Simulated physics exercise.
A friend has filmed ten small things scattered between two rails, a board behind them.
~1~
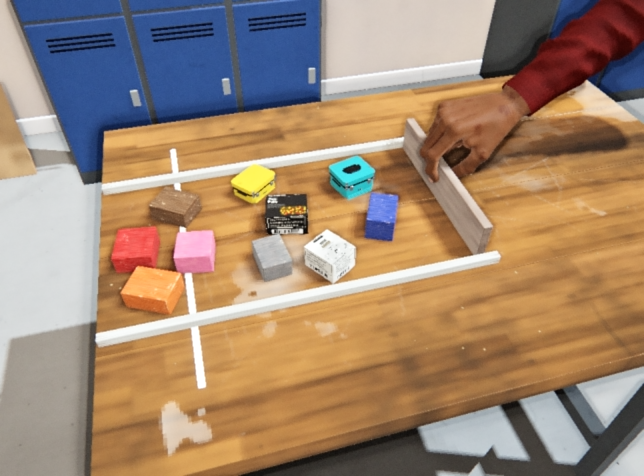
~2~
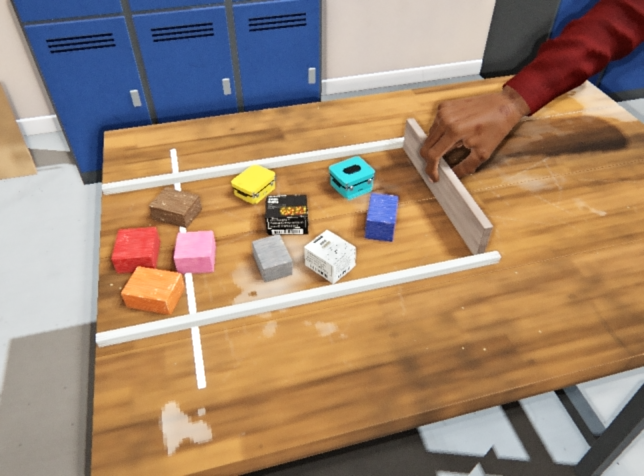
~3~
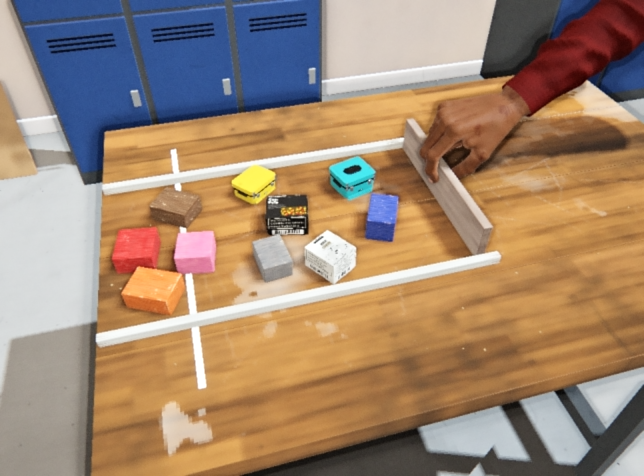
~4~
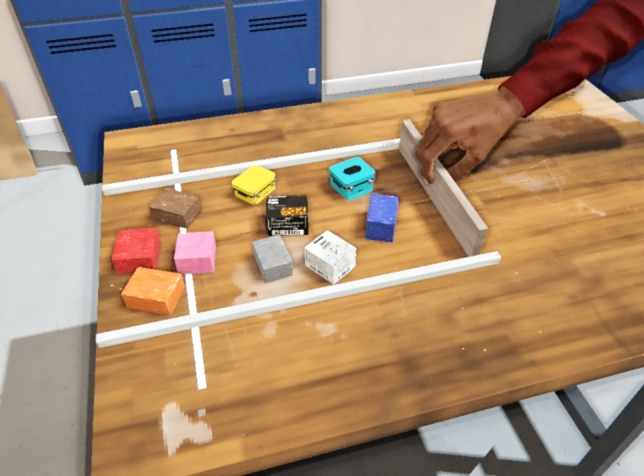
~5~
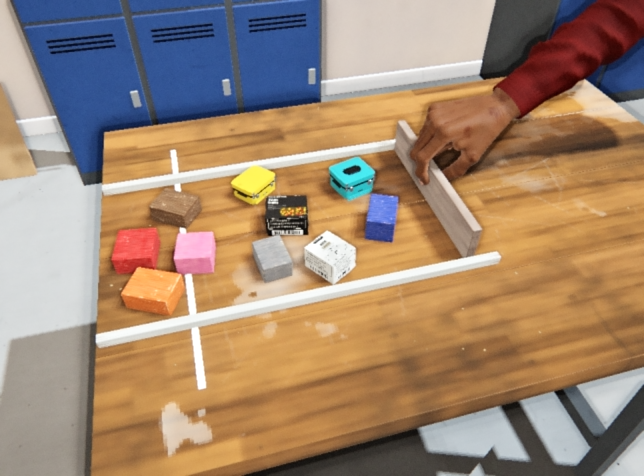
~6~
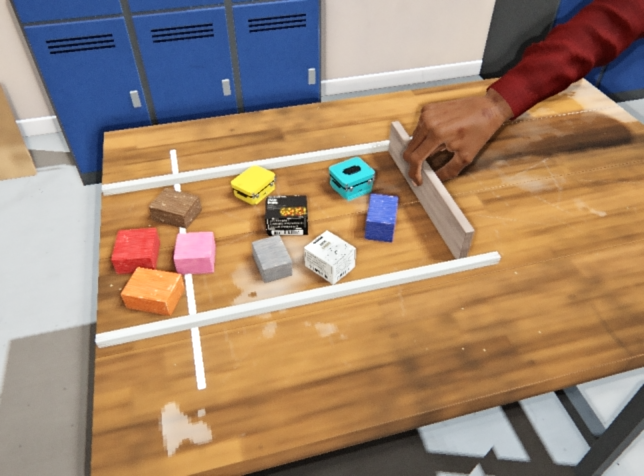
On a wooden table in front of blue lockers, seen from above at an angle, two white rails run across the surface with a strip of tape crossing near their left ends. Between them sit red, orange, brown and pink blocks at left, with yellow, black, grey, white, teal and blue items further right. A hand in a red sleeve slides an upright board slightly left, while the items and the view stay still.
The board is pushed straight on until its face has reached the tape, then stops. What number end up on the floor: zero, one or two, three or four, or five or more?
Here the number that fall off is one or two.
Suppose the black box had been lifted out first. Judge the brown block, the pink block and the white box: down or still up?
The brown block does not fall; the pink block remains up; the white box survives.
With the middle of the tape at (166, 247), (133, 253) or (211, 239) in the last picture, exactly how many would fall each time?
Down on the floor: 3, 6 and 0.
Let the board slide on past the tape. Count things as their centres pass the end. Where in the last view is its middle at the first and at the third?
At (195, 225) for the first, at (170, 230) for the third.
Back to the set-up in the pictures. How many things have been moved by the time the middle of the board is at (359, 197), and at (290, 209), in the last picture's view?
2 and 6.
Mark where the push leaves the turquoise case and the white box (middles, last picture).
The turquoise case at (160, 209), the white box at (169, 301).
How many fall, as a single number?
The count is 2.
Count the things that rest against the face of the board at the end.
4 of them.
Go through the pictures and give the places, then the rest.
In the first picture, red block (137, 249); orange block (154, 290); brown block (176, 207); board (441, 182); tape (184, 243).
In the second picture, orange block (154, 290); blue block (382, 217).
In the third picture, brown block (176, 208); grey block (272, 258).
In the fourth picture, red block (137, 251); yellow case (254, 186).
In the fifth picture, orange block (154, 291); black box (287, 215).
In the sixth picture, red block (137, 251); orange block (154, 291); brown block (176, 208); board (425, 185); tape (184, 244).
Soon after, none off yet; red block at rest near (137, 251); orange block at rest near (154, 291); brown block at rest near (176, 208).
After that, none off yet; red block at rest near (137, 251); orange block at rest near (154, 291); brown block at rest near (170, 211).
In the end, the number that fall off is one or two; gone, orange block and red block.
